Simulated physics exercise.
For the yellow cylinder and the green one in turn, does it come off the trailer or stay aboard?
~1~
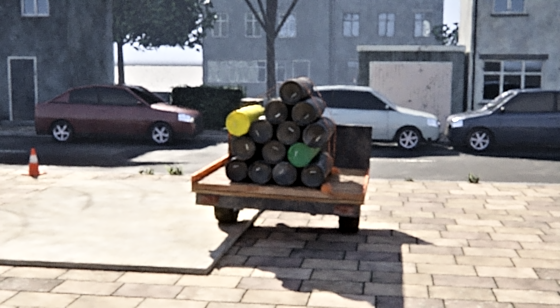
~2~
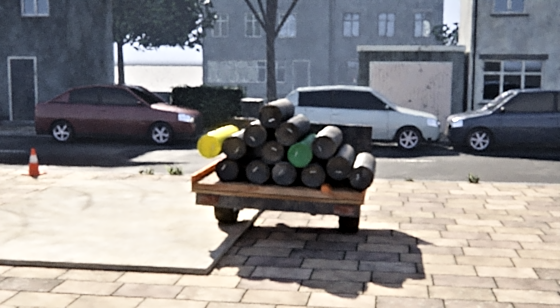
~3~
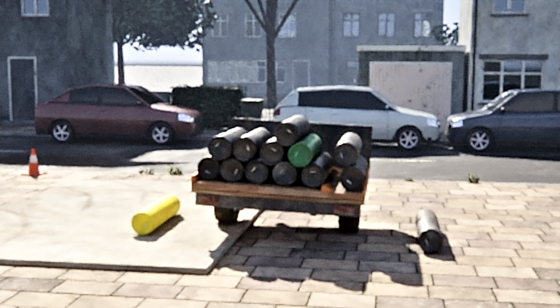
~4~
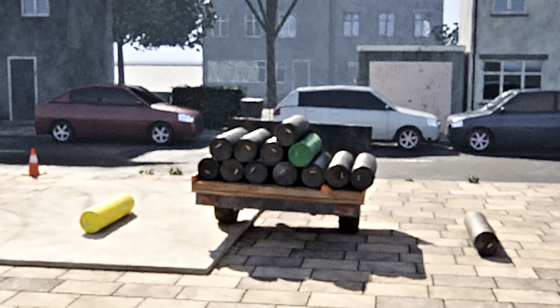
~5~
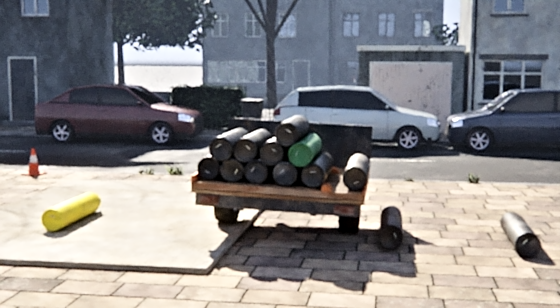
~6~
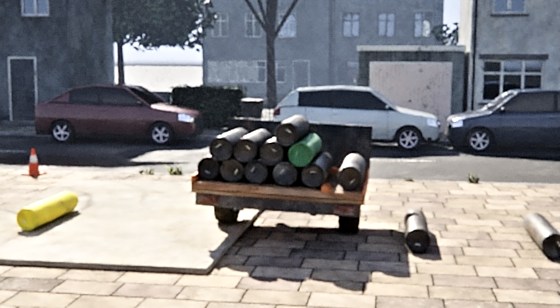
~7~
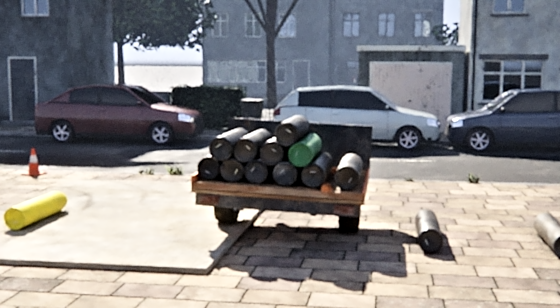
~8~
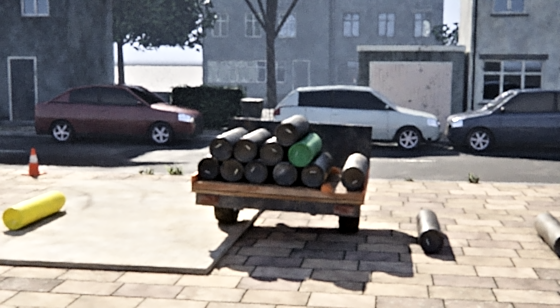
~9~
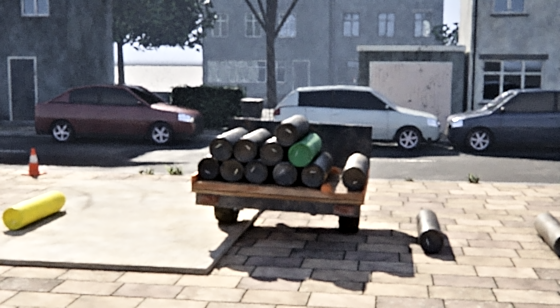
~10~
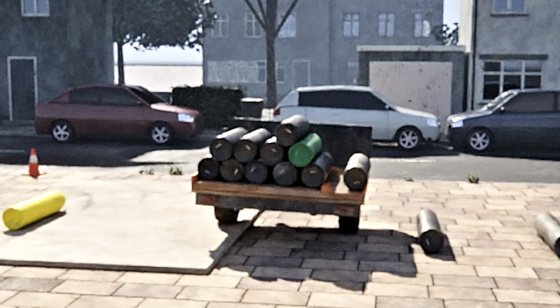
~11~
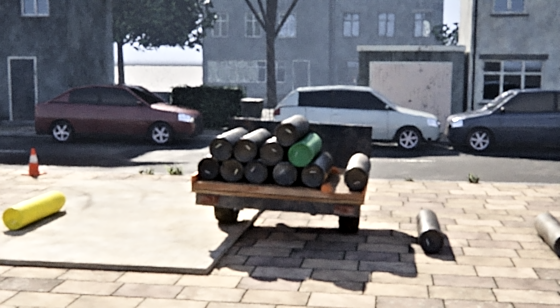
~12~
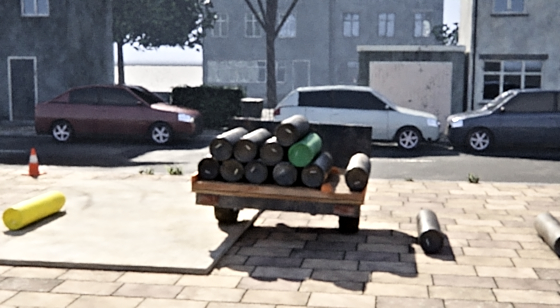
The yellow cylinder comes off on the left and ends up lying on the ground. The green one stays aboard, resting on top of other cylinders.
